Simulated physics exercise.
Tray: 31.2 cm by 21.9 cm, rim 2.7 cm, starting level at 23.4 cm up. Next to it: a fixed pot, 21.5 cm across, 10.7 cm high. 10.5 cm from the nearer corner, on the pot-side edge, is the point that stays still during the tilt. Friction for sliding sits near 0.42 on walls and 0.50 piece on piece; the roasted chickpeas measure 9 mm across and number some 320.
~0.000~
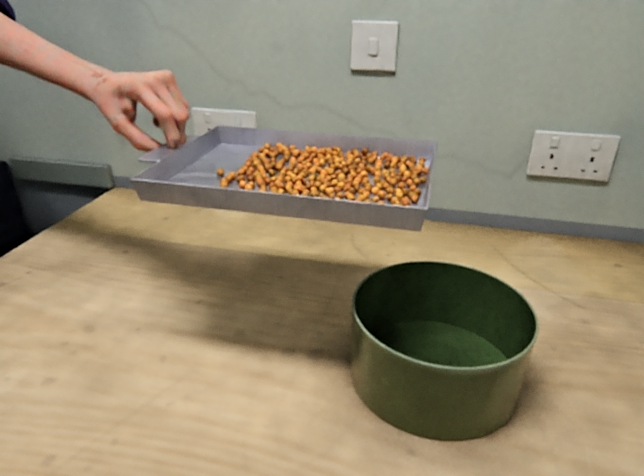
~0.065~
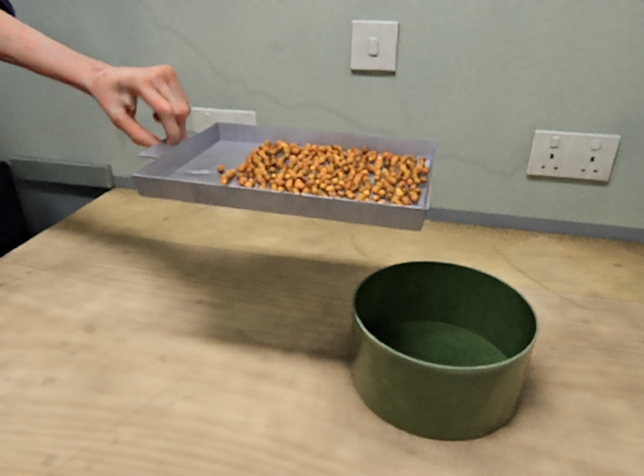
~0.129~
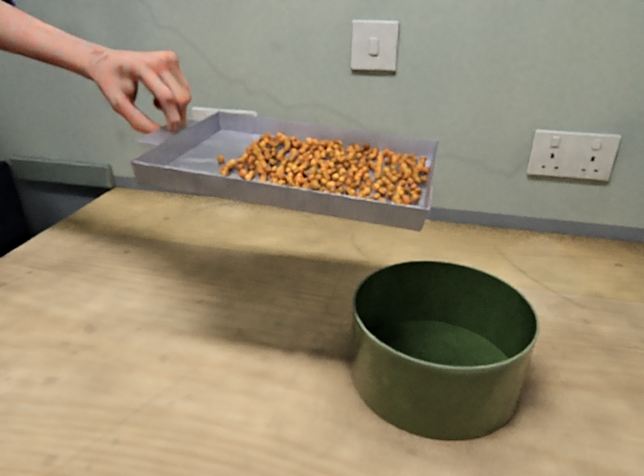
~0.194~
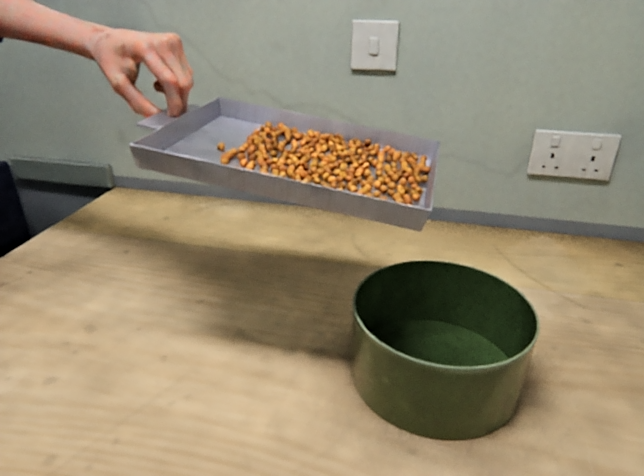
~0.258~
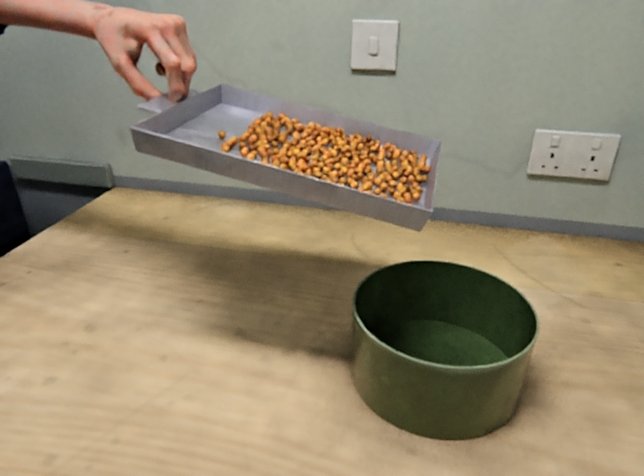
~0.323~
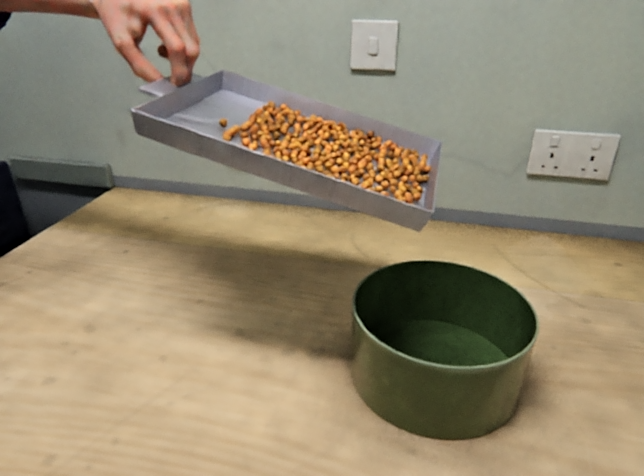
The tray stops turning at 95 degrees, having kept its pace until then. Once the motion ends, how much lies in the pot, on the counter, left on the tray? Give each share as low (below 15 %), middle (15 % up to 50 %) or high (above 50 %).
Pot - high, counter - middle, left on the tray - low.
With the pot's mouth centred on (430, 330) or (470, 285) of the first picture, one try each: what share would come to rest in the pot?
Spot one: Some 45 per cent; spot two: Some 90 per cent.
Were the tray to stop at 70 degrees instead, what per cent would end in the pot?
It would land at about 0 percent.
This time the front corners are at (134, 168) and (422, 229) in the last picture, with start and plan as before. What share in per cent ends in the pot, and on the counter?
Pot 70 % / counter 30 %.
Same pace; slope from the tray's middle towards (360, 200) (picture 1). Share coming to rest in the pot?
Some 100 per cent.
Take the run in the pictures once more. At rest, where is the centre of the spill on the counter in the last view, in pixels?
At about (504, 315).
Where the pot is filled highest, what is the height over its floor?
It gets to about 2.0 cm.
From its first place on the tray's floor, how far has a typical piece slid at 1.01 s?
By then it sits near 6 cm from where it began.
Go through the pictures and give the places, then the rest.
The first frame shows tray tilt 0 degrees, front corners at (137, 178) and (422, 207); middle of the pieces at (323, 173); pot at (442, 306).
The second frame shows tray tilt 1 degrees, front corners at (136, 174) and (423, 207); middle of the pieces at (323, 172).
The third frame shows tray tilt 4 degrees, front corners at (136, 160) and (425, 207), lowest corner right front; middle of the pieces at (324, 167).
The fourth frame shows tray tilt 7 degrees, front corners at (136, 144) and (427, 207), lowest corner right front; middle of the pieces at (325, 160).
The fifth frame shows tray tilt 11 degrees, front corners at (136, 127) and (428, 208), lowest corner right front; middle of the pieces at (326, 154).
The sixth frame shows tray tilt 15 degrees, front corners at (138, 110) and (429, 209), lowest corner right front; middle of the pieces at (328, 148); pot at (443, 305). The tray's pace is about 55 degrees a second.
After 1.01 s, tilt 52 degrees; the tray holds 100 %, the pot 0 %.
Then, at 1.46 s, tilt 77 degrees; the tray holds 100 %, the pot 0 %.
After 1.99 s, tilt 95 degrees; the tray holds 30 %, the pot 10 %.
By 3.2 s all is still; pot 75 %, counter 25 %, tray 0 %.
